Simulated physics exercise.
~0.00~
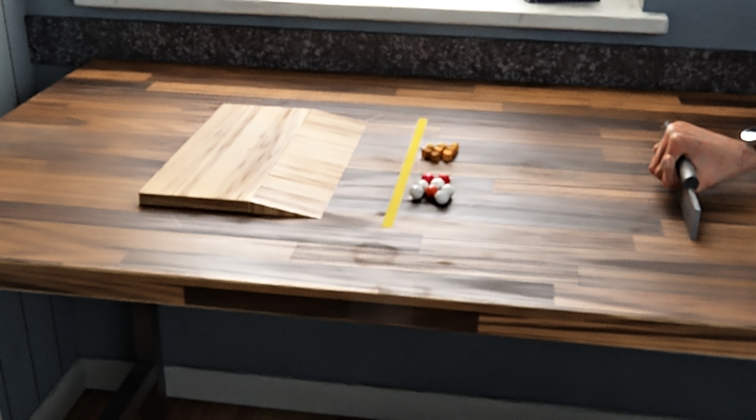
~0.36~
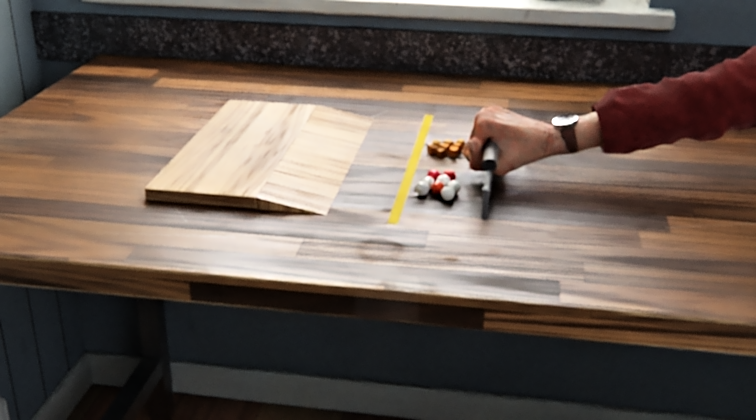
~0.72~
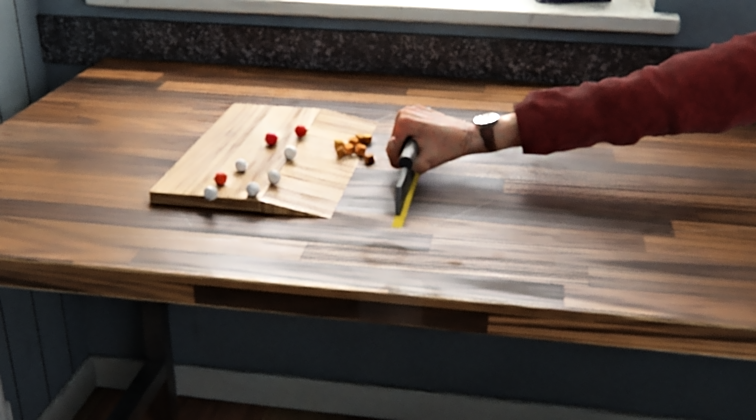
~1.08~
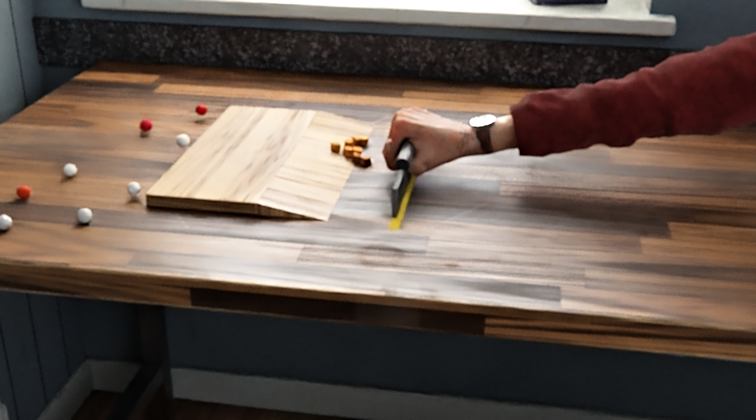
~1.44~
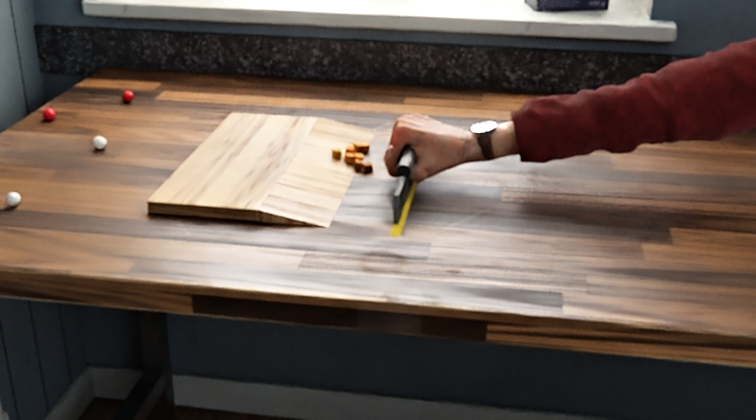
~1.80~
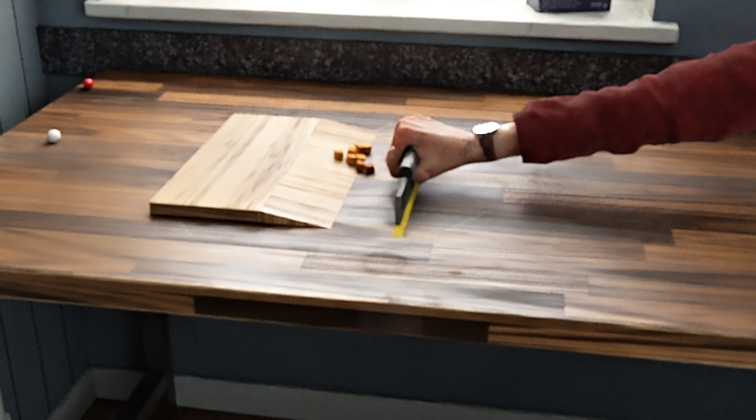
A hand in a dark red sleeve slides a dark-bladed scraper leftward across a striped wooden table, toward small red and white balls and a cluster of orange-brown pieces. The scraper sweeps both groups past a strip of yellow tape toward a pale wooden ramp, then stops at the tape. The balls keep rolling up and over the ramp, spreading across the table beyond it. The orange-brown pieces halt around the ramp's lower edge. While the hand stays still, the balls continue left until only one red and one white remain in view, and the orange-brown pieces never reach the top.
